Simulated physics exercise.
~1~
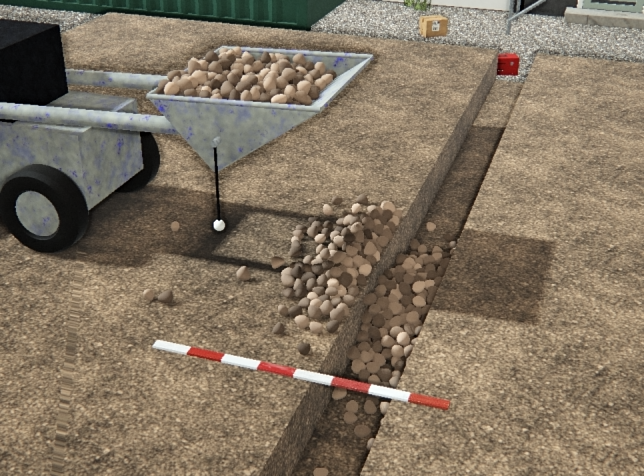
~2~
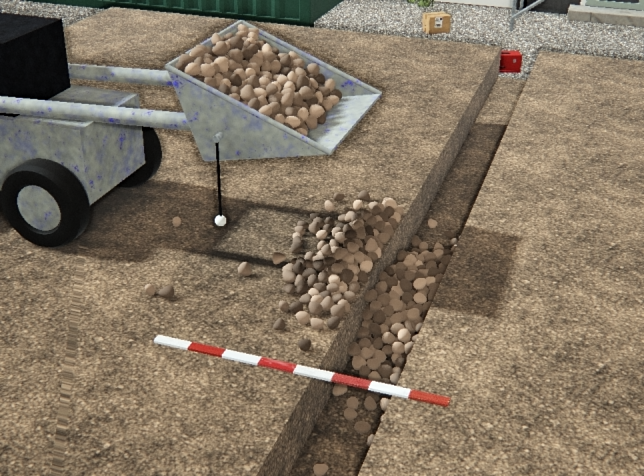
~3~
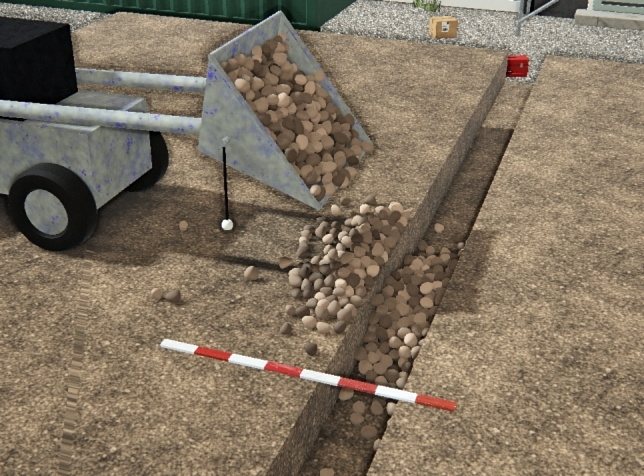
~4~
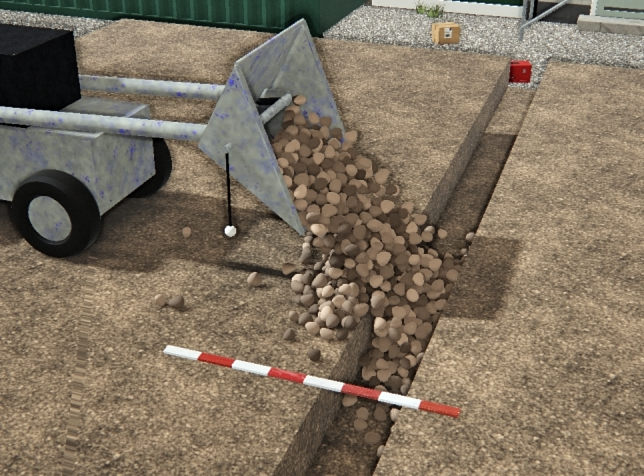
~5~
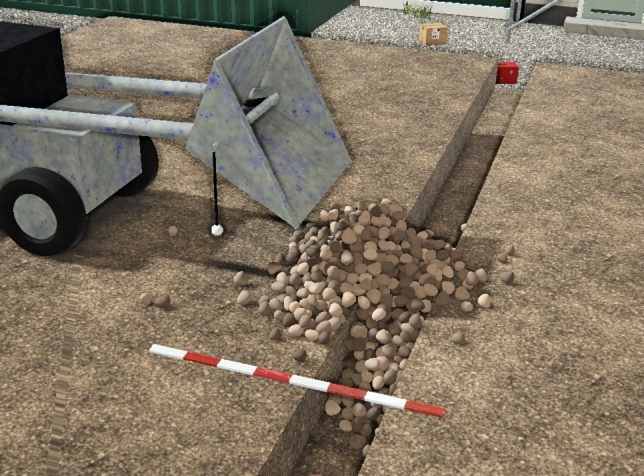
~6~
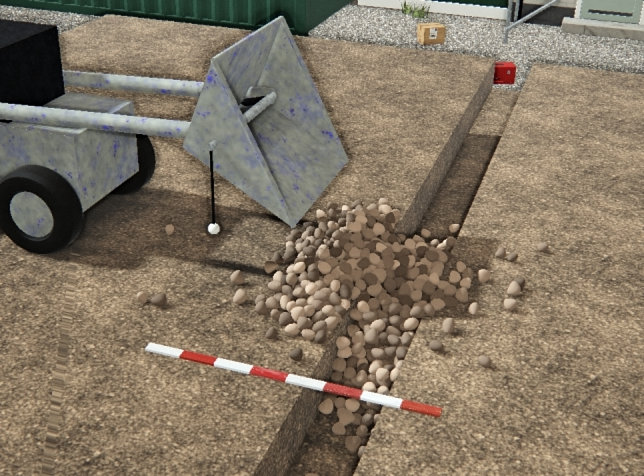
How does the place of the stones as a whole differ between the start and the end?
At the start they are shared between the raised bucket and a smaller heap at the trench, while at the end they lie lower and farther right as a whole, in one wider heap across the trench.
